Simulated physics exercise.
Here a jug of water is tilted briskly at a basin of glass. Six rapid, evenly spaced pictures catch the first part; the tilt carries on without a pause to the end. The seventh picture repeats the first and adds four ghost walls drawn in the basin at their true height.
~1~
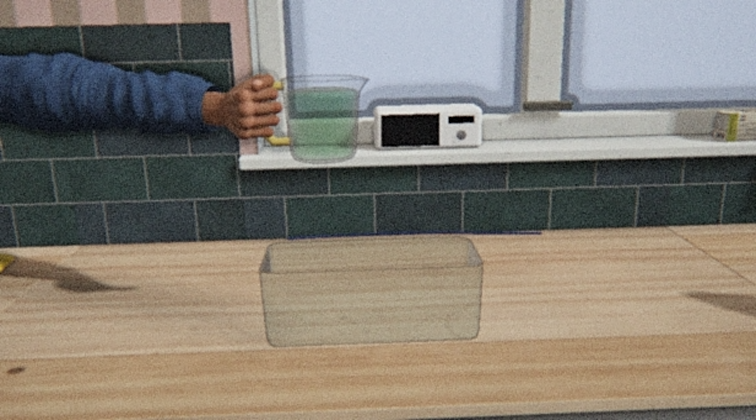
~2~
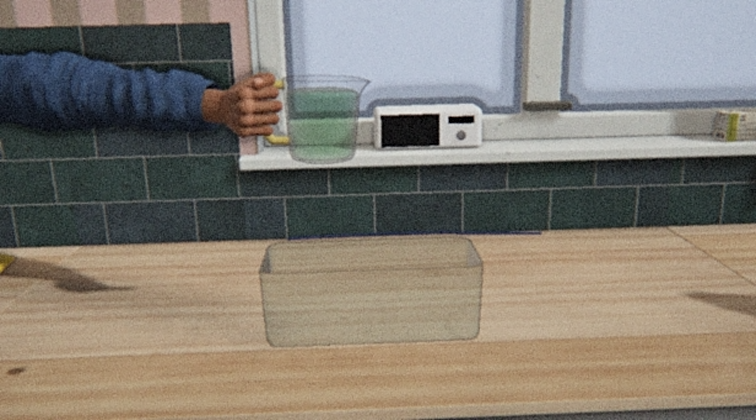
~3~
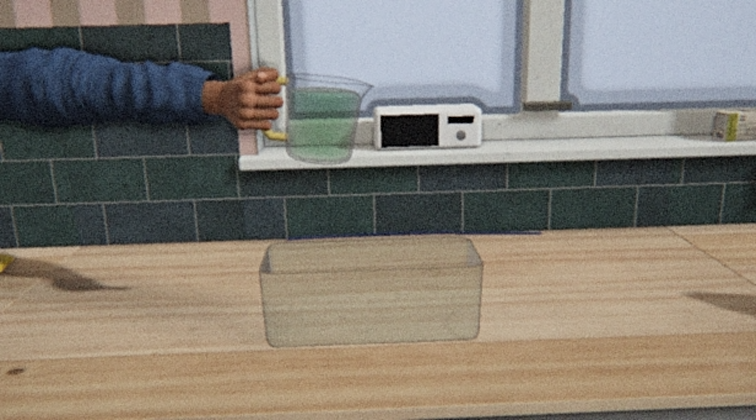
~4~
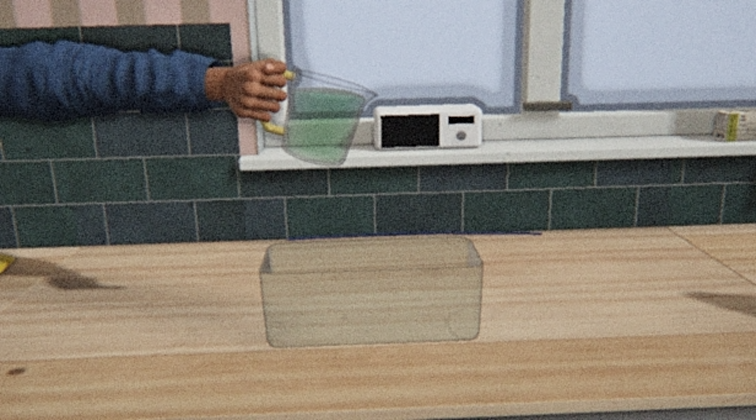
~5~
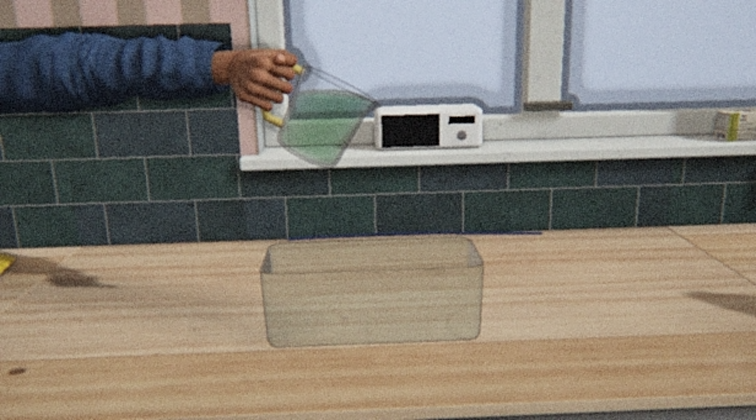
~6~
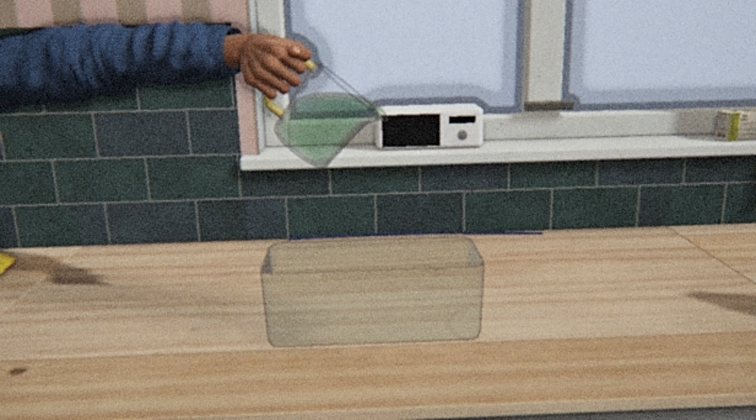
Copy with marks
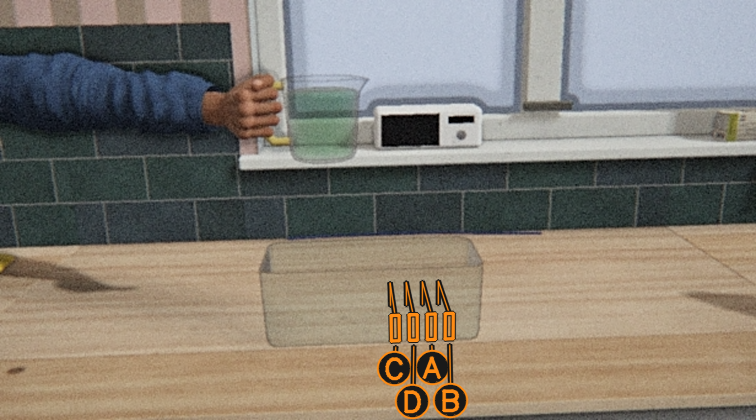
In a kitchen with dark green wall tiles, a hand in a blue knitted sleeve holds a clear jug of green-tinted liquid upright above an empty glass basin on a wooden counter. The hand then tilts the jug steadily to the right until the liquid reaches its lip.
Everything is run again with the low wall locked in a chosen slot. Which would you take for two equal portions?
I would pick place A.
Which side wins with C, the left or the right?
The right side.
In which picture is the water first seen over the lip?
Picture 6.
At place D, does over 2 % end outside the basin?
Yes, it does.
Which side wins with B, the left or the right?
The left one.
On the marked copy, A at (431, 345); B at (449, 344); C at (395, 346); D at (413, 346).
With A, about 49 % ends left of the wall and 46 % right of it; 5 % is lost outside.
With B, about 80 % ends left of the wall and 14 % right of it; 6 % is lost outside.
With C, about 12 % ends left of the wall and 80 % right of it; 8 % is lost outside.
With D, about 20 % ends left of the wall and 73 % right of it; 7 % is lost outside.
